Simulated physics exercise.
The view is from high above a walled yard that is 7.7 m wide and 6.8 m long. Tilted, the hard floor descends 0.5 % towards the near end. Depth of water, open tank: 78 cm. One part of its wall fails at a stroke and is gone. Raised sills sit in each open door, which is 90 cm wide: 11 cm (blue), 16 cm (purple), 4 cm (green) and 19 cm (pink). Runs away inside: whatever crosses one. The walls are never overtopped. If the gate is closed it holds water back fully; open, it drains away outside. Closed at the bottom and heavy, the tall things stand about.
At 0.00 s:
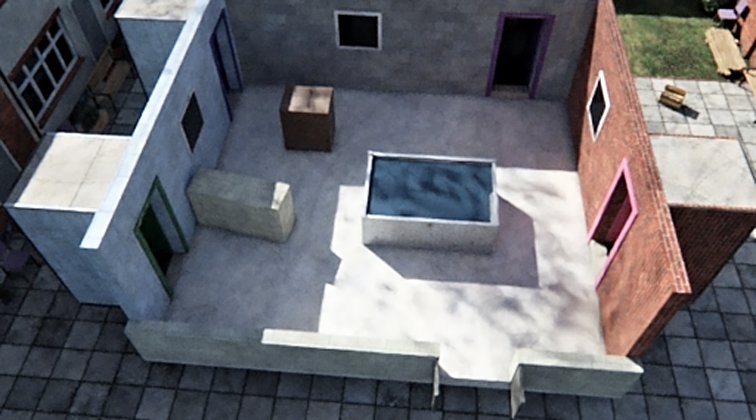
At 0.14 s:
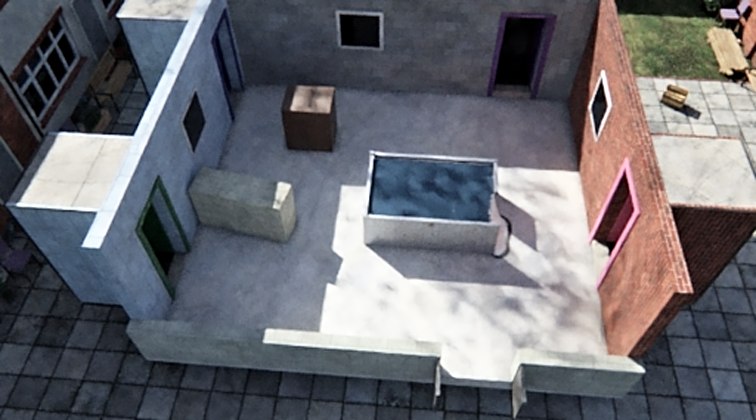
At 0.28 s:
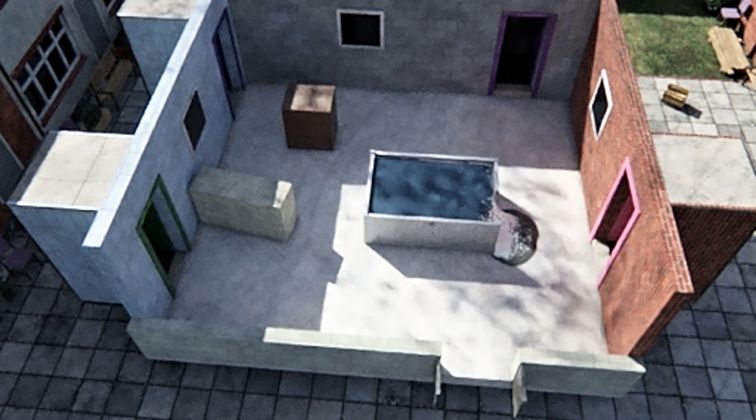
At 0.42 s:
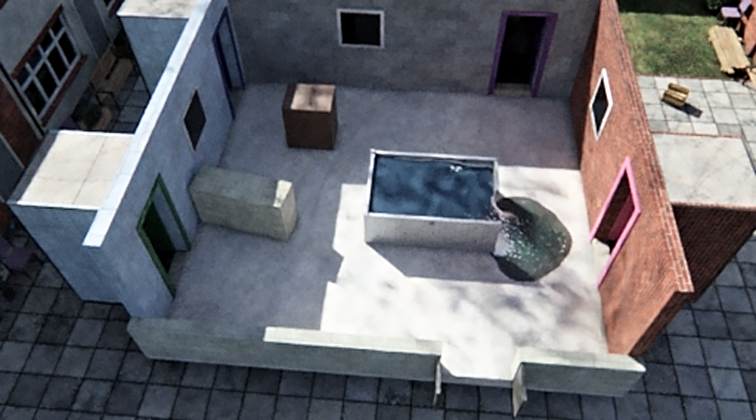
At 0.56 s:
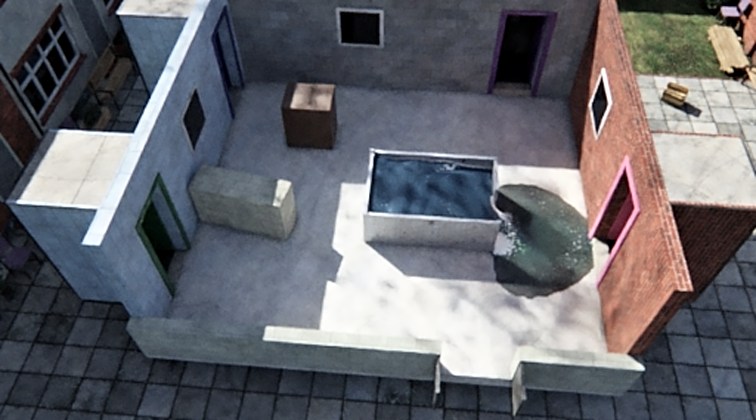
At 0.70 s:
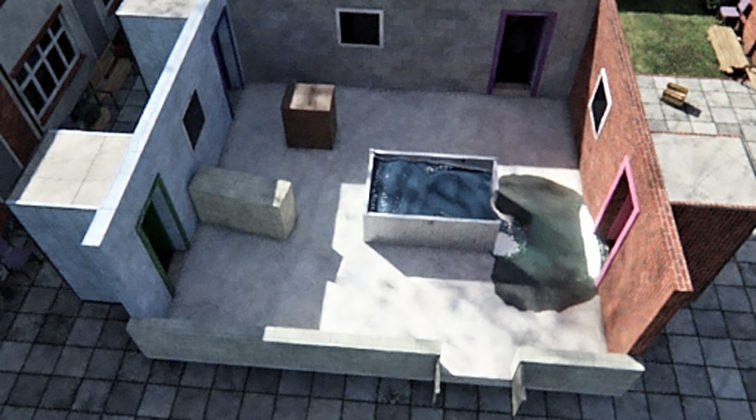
In a walled yard, water pours from the tank's right side and spreads across the floor.
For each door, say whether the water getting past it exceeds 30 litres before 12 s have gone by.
By that time: The blue door stays at or below 30 litres; the purple door stays at or below 30 litres; the green door exceeds 30 litres; the pink door exceeds 30 litres.
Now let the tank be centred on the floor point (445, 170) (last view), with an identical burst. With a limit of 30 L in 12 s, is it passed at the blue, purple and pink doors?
Blue stays inside, purple stays inside, pink stays inside, judged against that limit.
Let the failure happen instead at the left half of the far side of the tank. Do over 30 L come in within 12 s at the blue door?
Against the limit, blue exceeds it.
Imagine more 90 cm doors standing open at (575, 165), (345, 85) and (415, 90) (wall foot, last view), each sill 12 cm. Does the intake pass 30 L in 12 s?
Taking them in order, the first gets too little, the second too little and the third too little.
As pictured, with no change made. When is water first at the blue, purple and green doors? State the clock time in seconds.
The front reaches blue at 7.0 s, purple at 2.6 s, green at 5.5 s.
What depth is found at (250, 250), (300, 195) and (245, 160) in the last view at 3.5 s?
Reading - approx. 0 / 0 / 0 cm.
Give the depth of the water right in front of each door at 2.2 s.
Blue 0 cm, purple 0 cm, green 0 cm, pink 35 cm.
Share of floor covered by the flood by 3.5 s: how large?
Covered: Roughly 40 per cent.
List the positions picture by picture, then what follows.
The first picture shows the open tank at (431, 190) is whole and still, 78 cm deep.
In the second picture, water pours out at (492, 224) and has run 0.5 m, to (496, 256); typically 10 cm deep outside, 78 cm at the open tank's back.
In the third picture, the front is at (533, 227), 0.9 m from the gap at (492, 225); 0.8 m2 of floor is under water; 78 cm left at the back of the open tank.
In the fourth picture, the front is at (568, 241), 1.5 m from the gap at (492, 226); 2.0 m2 of floor is under water; 78 cm left at the back of the open tank.
In the fifth picture, the front is at (593, 260), 2.0 m from the gap at (491, 225); 3.6 m2 of floor is under water; 77 cm left at the back of the open tank.
In the sixth picture, water pours out at (491, 225) and has run 2.2 m, to (597, 288); typically 5 cm deep outside, 72 cm at the open tank's back.
After 1.4 s water covers 15 % of the floor and is deepest (39 cm) near (586, 239); blue door not reached, purple door not reached, green door not reached, pink door 38 cm at the sill, 49 L in.
After 2.2 s water covers 20 % of the floor and is deepest (37 cm) near (605, 363); blue door not reached, purple door not reached, green door not reached, pink door 35 cm at the sill, 129 L in.
After 3.5 s water covers 40 % of the floor and is deepest (30 cm) near (607, 373); blue door not reached, purple door 14 cm at the sill, 0 L in, green door not reached, pink door 23 cm at the sill, 191 L in.
After 7.0 s water covers 85 % of the floor and is deepest (16 cm) near (607, 373); blue door 2 cm at the sill, 0 L in, purple door 9 cm at the sill, 0 L in, green door 9 cm at the sill, 5 L in, pink door 13 cm at the sill, 205 L in.
After 12.0 s water covers 100 % of the floor and is deepest (10 cm) near (310, 320); blue door 5 cm at the sill, 0 L in, purple door 4 cm at the sill, 0 L in, green door 8 cm at the sill, 81 L in, pink door 8 cm at the sill, 205 L in.
